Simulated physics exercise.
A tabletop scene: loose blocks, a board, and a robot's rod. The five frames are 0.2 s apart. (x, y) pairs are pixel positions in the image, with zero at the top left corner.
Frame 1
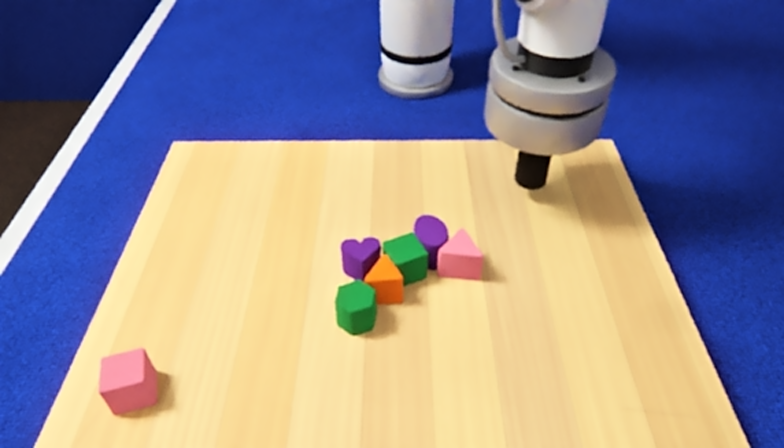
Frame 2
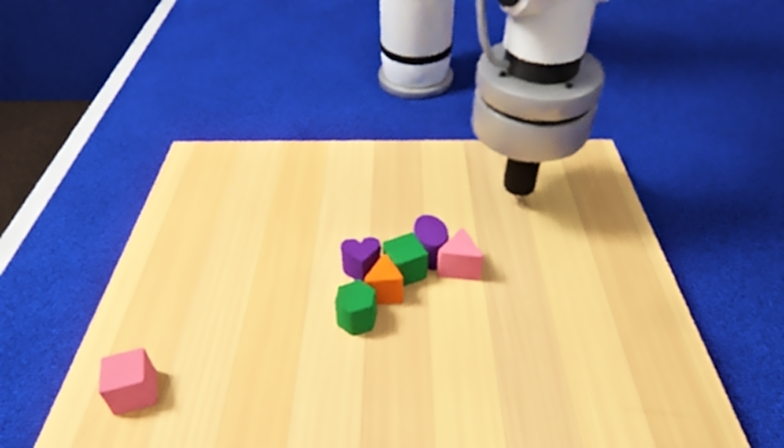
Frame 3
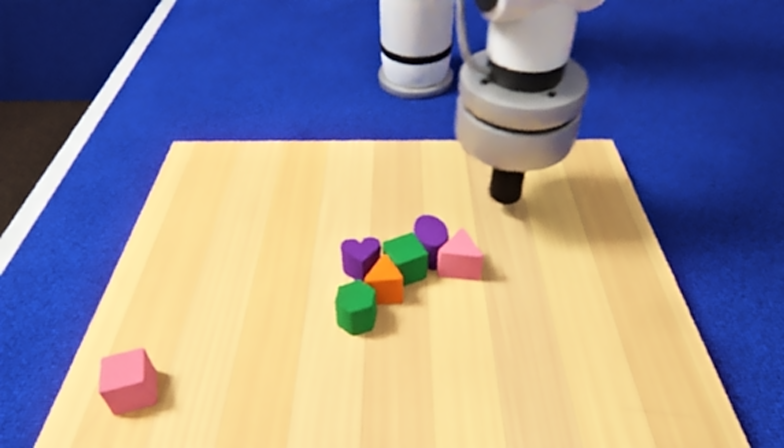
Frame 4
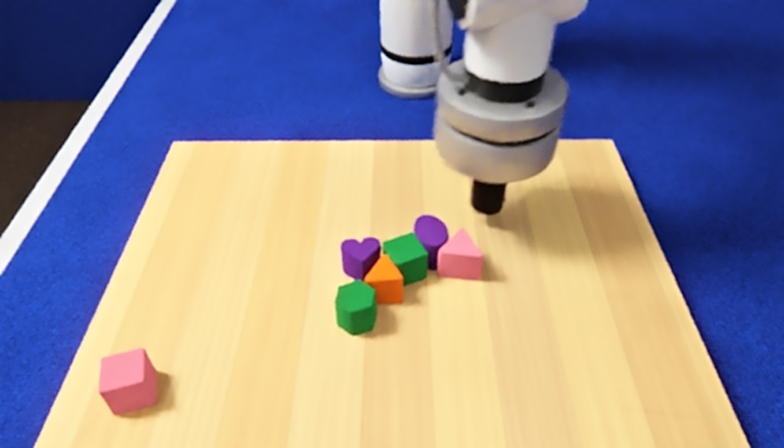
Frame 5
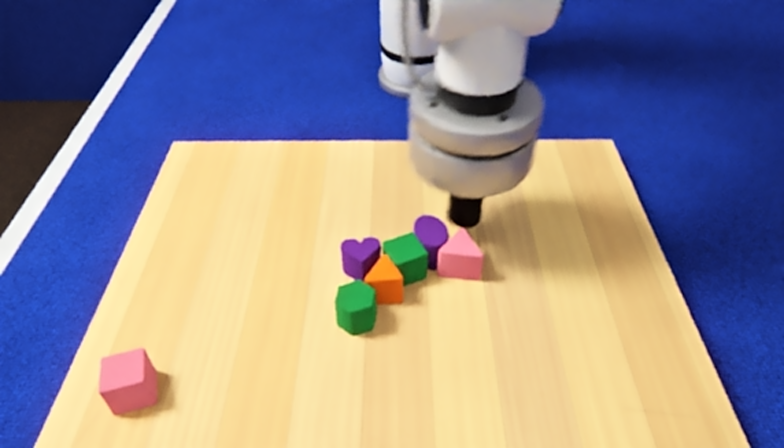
On a wooden board, a robot's rod moves left and nearer toward the still, clustered blocks.
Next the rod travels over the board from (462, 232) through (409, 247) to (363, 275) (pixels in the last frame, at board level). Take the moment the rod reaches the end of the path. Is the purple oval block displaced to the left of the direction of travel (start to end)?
My answer is yes.
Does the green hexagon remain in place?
I expect not.
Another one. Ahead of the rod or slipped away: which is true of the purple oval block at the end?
Before the rod.
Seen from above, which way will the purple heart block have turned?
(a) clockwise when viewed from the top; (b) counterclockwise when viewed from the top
Correct choice: A.
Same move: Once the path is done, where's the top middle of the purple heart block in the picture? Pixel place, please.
Put as a pixel place, it's (314, 265).
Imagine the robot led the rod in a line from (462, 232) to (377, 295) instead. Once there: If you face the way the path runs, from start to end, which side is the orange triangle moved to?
It gets pushed right.
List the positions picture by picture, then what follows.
In the first frame, rod's lower end at (530, 181); green hexagon at (355, 295); purple heart block at (361, 246); orange triangle at (384, 270); green square piece at (405, 247); purple oval block at (431, 229).
In the second frame, rod at (519, 187); blocks still.
In the third frame, rod at (505, 195); blocks still.
In the fourth frame, rod at (486, 206); blocks still.
In the fifth frame, rod at (464, 219); green hexagon at (355, 295); purple heart block at (361, 246); orange triangle at (384, 270); green square piece at (405, 247); purple oval block at (431, 229).
What follows on the original path. One third of the way, rod at (427, 228); green hexagon at (344, 308), turned 20° anticlockwise; purple heart block at (357, 247); orange triangle at (367, 283); green square piece at (389, 261), turned 15° anticlockwise; purple oval block at (409, 238), turned 20° anticlockwise.
Two thirds of the way, rod at (392, 241); green hexagon at (326, 336), turned 35° anticlockwise; purple heart block at (334, 255), turned 25° clockwise; orange triangle at (347, 310); green square piece at (368, 281), turned 35° anticlockwise; purple oval block at (377, 254), turned 40° anticlockwise.
At the end, rod at (362, 262); green hexagon at (311, 363), turned 15° anticlockwise; purple heart block at (314, 265), turned 100° clockwise; orange triangle at (342, 341), turned 30° clockwise; green square piece at (361, 306), turned 70° anticlockwise; purple oval block at (352, 277), turned 60° anticlockwise.
